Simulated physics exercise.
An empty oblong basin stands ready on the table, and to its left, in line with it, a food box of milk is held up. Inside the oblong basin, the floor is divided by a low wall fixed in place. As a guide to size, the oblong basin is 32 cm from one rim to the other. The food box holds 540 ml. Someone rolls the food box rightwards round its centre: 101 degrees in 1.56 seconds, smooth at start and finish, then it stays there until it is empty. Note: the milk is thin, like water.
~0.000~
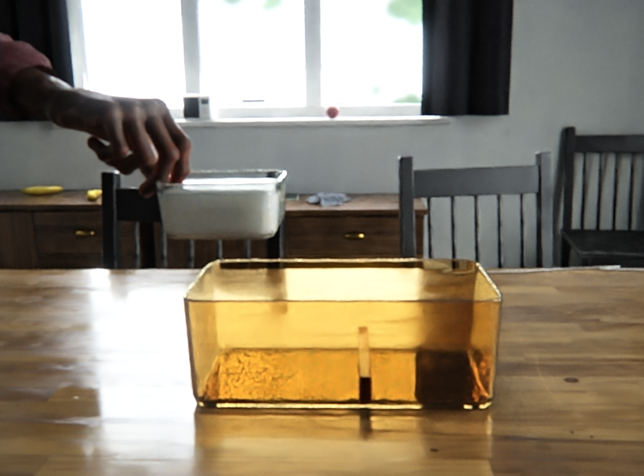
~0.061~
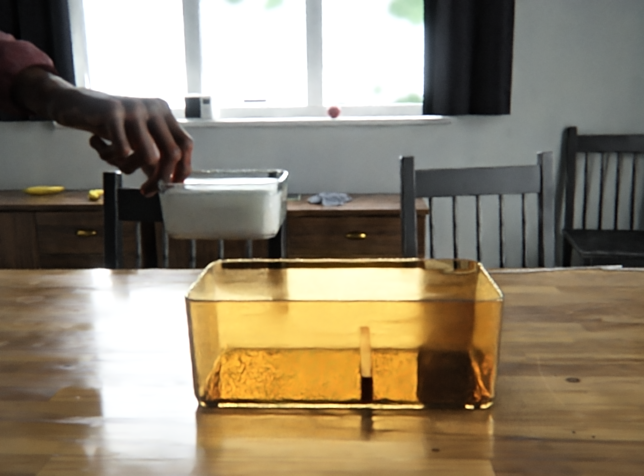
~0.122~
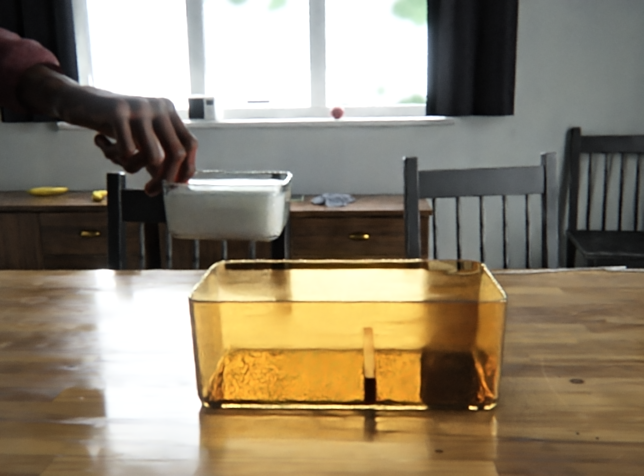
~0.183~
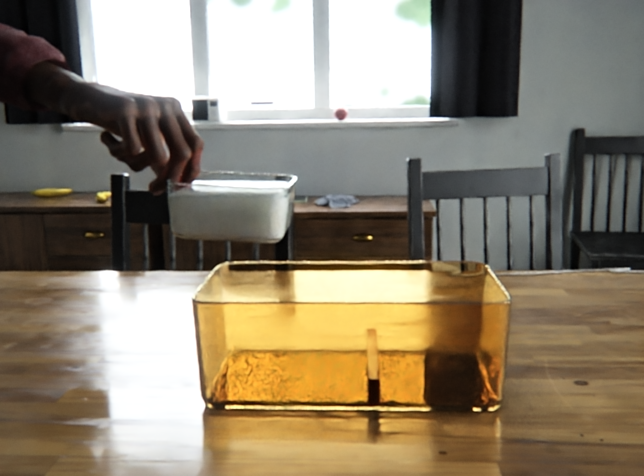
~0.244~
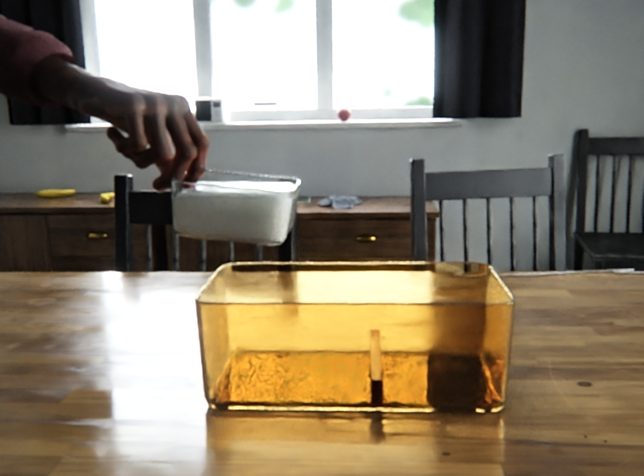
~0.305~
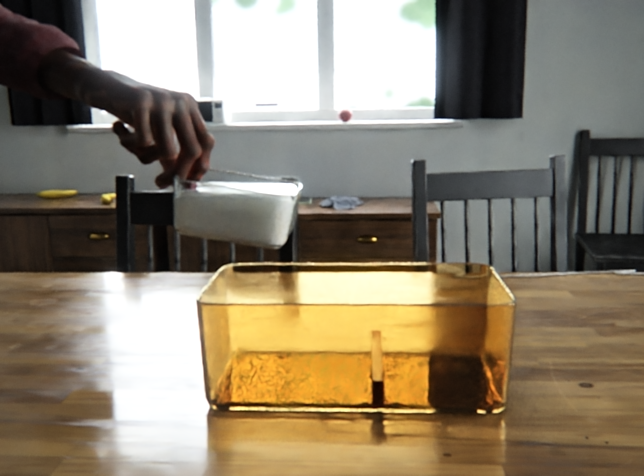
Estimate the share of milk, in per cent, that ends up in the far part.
About 8 per cent.
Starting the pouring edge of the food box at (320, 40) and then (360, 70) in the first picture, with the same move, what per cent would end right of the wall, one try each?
Respectively about 70 and 85 percent.
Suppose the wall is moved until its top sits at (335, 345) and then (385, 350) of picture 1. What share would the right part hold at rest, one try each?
First try about 60 %, second try about 10 %.
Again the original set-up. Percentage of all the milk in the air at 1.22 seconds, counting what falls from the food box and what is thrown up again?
About 4 % of the total.
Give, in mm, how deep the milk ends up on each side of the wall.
Around 18 mm deep on the left, around 2 mm deep on the right.
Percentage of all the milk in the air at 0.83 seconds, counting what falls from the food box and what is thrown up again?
24 %.
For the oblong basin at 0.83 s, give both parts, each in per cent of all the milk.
I'd say about 30 left and about 1 right.
By 0.83 s the tilt is 56° and 45 per cent is still to pour, 30 is left of the wall and 1 right of it.
By 1.22 s the tilt is 89° and 8 per cent is still to pour, 82 is left of the wall and 6 right of it.
By 1.62 s the tilt is 101° and 0 per cent is still to pour, 92 is left of the wall and 8 right of it.
By 2.06 s the tilt is 101° and 0 per cent is still to pour, 92 is left of the wall and 8 right of it.
At rest 92 per cent lies left of the wall, 8 right of it and 0 outside.
